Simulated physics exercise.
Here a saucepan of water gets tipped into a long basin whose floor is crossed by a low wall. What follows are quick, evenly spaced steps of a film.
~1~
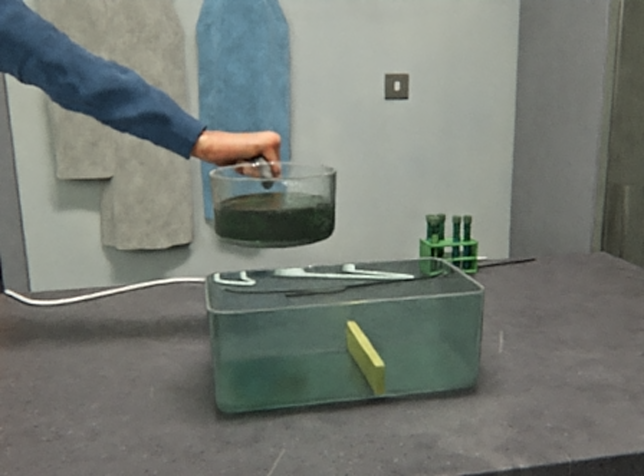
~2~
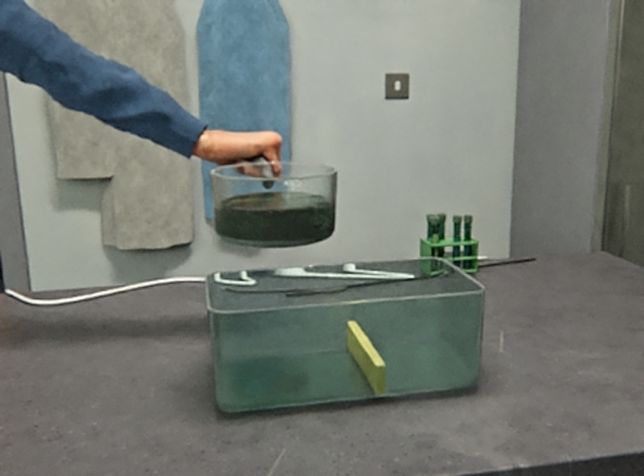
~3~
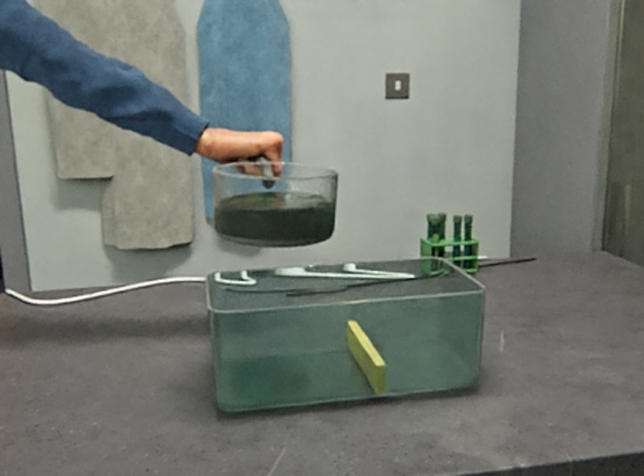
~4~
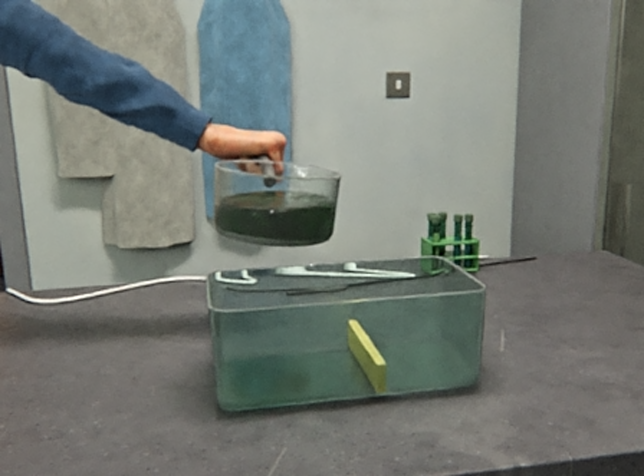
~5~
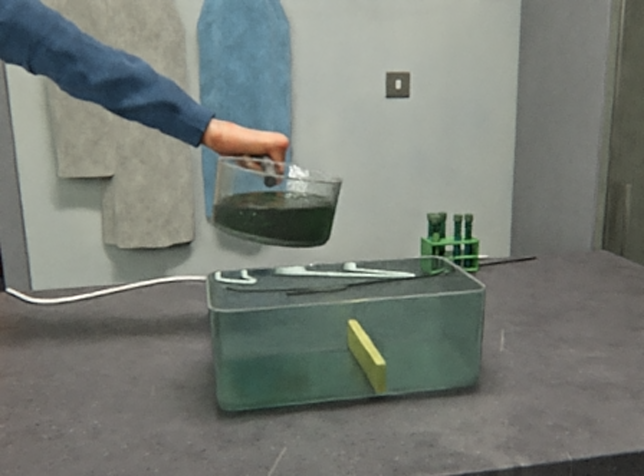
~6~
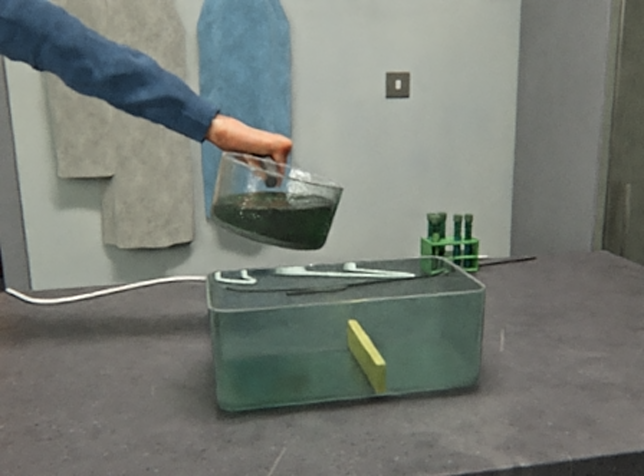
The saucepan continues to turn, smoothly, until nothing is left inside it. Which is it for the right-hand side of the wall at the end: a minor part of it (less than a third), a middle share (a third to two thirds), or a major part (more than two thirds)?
The right of the wall is going to hold one third to two thirds.
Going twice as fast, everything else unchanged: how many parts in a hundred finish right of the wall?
It comes to around 30 per cent.
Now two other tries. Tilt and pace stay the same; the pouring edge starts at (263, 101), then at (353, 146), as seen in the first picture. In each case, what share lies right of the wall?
You'd see around 10 per cent, and then around 75 per cent.
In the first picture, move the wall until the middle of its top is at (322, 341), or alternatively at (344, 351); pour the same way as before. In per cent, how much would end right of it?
Try 1: About 95 percent; try 2: About 70 percent.
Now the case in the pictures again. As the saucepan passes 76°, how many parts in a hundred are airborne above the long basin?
It's close to 30 %.
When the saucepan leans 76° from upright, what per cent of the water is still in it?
55 per cent, approximately.
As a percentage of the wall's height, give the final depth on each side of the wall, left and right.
On the left roughly 30, on the right roughly 40.
A moment on, the tilt is 76° and 57 per cent is still to pour, 2 is left of the wall and 12 right of it.
Next, the tilt is 109° and 9 per cent is still to pour, 34 is left of the wall and 51 right of it.
Then the tilt is 113° and 0 per cent is still to pour, 48 is left of the wall and 51 right of it.
Later the tilt is 113° and 0 per cent is still to pour, 48 is left of the wall and 52 right of it.
In the end 48 per cent lies left of the wall, 52 right of it and 1 outside.
